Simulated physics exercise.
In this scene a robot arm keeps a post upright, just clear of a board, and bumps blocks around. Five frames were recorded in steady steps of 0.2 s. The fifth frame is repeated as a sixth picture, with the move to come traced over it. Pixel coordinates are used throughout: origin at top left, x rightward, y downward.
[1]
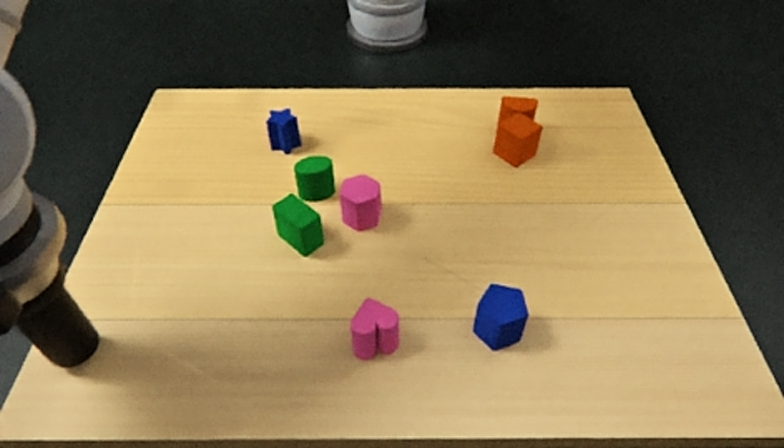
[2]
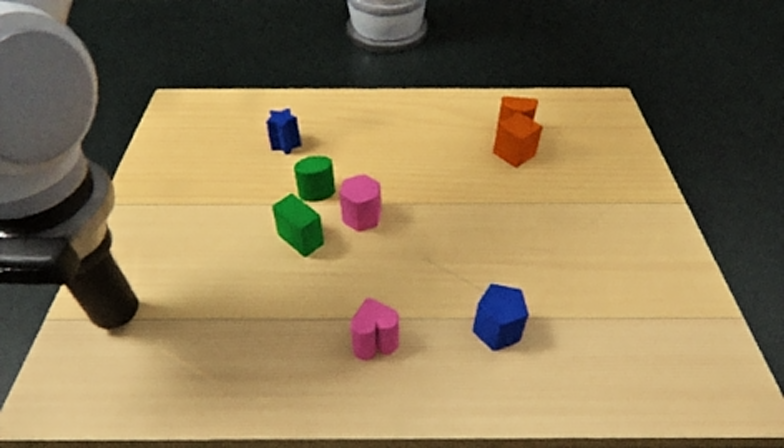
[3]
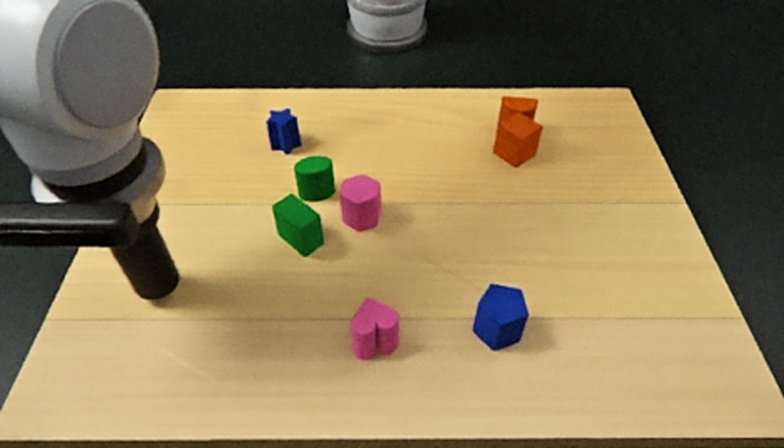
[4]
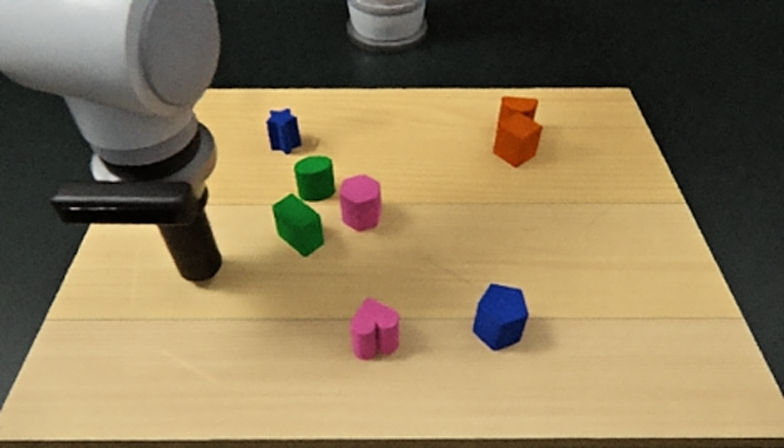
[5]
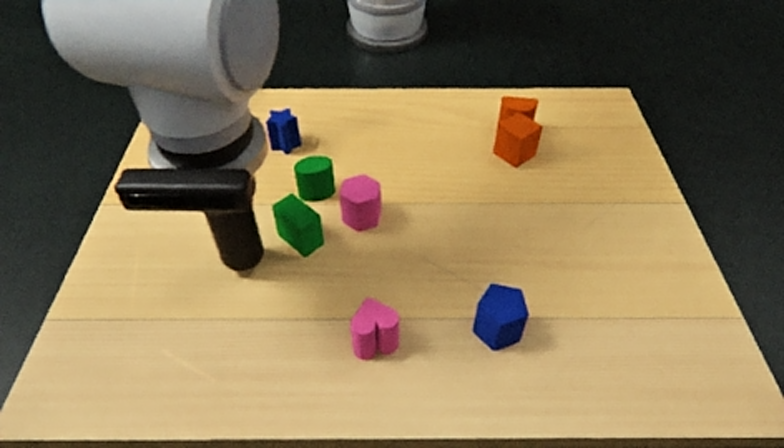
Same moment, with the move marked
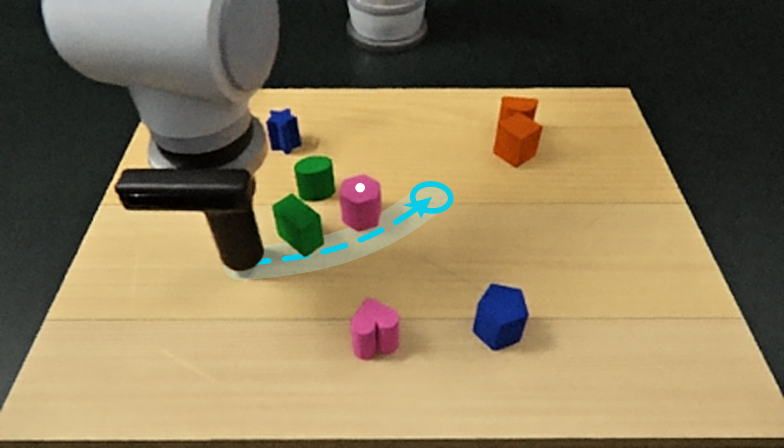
A robot arm moves its dark post rightward across the board, leaving the blocks still.
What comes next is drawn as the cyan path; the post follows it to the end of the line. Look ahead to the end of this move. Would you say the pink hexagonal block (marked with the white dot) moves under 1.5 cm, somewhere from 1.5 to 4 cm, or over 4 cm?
It slides somewhere between 1.5 and 4 cm.
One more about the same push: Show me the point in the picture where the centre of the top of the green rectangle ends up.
Roughly at (317, 196).
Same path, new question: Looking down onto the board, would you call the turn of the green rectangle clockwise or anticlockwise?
It twists anticlockwise.
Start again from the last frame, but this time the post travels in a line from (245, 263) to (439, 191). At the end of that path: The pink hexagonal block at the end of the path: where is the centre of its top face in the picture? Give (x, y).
I'd say the pink hexagonal block ends with its top centre at (490, 139).
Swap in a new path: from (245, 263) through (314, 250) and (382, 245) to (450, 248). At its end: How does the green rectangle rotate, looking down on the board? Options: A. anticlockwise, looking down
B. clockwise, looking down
I choose A.
The drawn path runs from (245, 263) via (318, 253) and (382, 230), ending at (432, 197); the dot is on the pink hexagonal block.
On the path given first. One third of the way, post (318, 246); green rectangle (315, 198), turned 45° anticlockwise.
Two thirds of the way, post (383, 222); green rectangle (317, 196), turned 60° anticlockwise; pink hexagonal block (372, 174), turned 60° anticlockwise.
At the end, post (432, 190); green rectangle (317, 196), turned 60° anticlockwise; green oval block not moved; pink hexagonal block (373, 170), turned 70° anticlockwise.
